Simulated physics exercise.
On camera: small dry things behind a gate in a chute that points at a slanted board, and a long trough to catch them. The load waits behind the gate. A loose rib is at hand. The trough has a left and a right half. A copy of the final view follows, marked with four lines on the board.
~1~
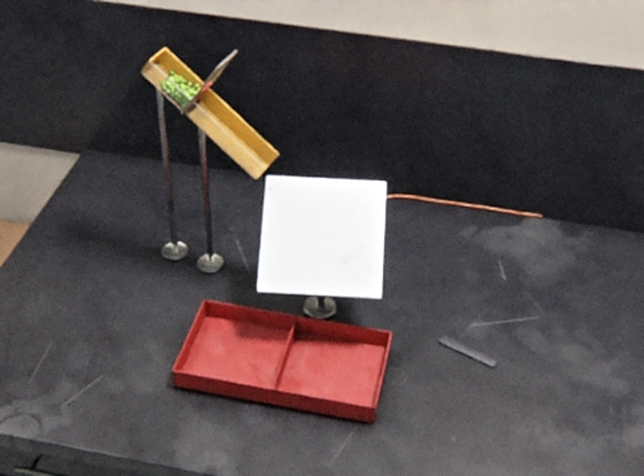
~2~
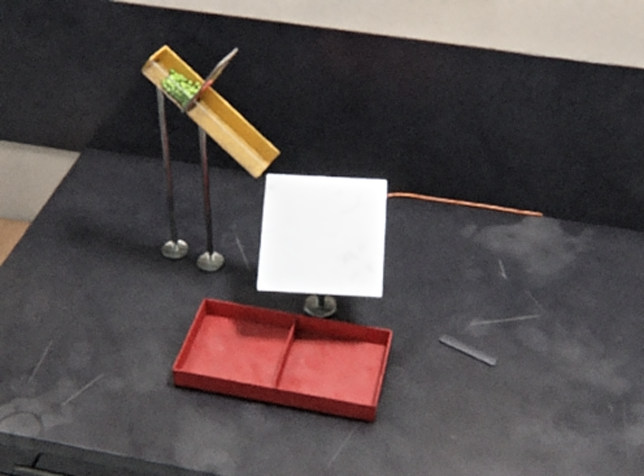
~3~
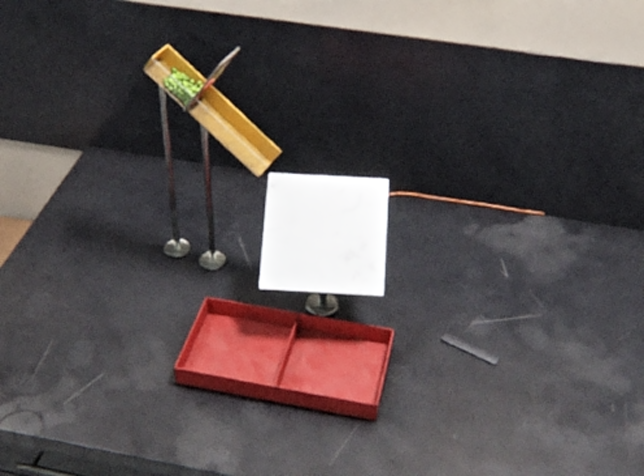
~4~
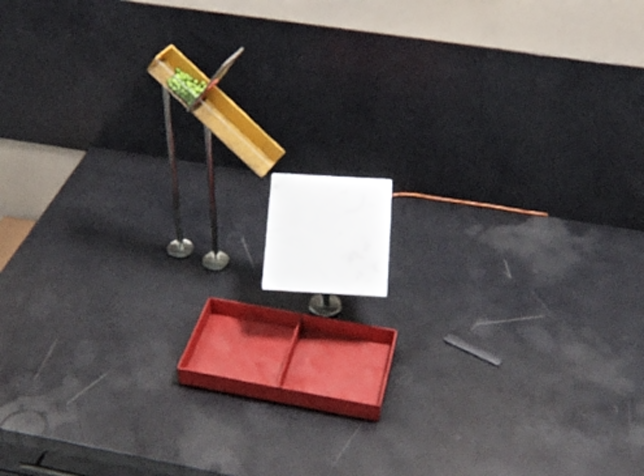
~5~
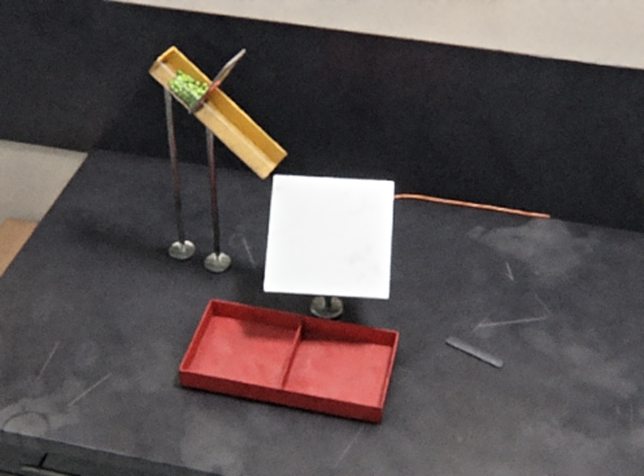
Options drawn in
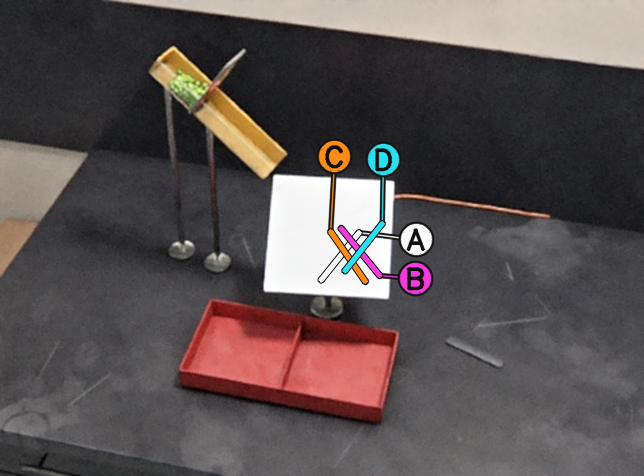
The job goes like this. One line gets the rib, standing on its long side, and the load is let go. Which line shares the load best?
A beats the others.
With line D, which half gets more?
Right.
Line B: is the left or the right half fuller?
Right.
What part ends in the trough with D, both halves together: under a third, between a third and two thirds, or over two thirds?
Line D gives over two thirds.
On the marked copy, line A from (359, 232) to (321, 280); line B from (341, 228) to (379, 275); line C from (330, 231) to (365, 281); line D from (382, 223) to (344, 270).
If A is chosen, of what is caught, roughly two thirds in the left half, roughly a third in the right.
If B is chosen, of what is caught, not one piece in the left half, every piece in the right.
If C is chosen, of what is caught, just a few in the left half, almost all in the right.
If D is chosen, of what is caught, not one piece in the left half, every piece in the right.
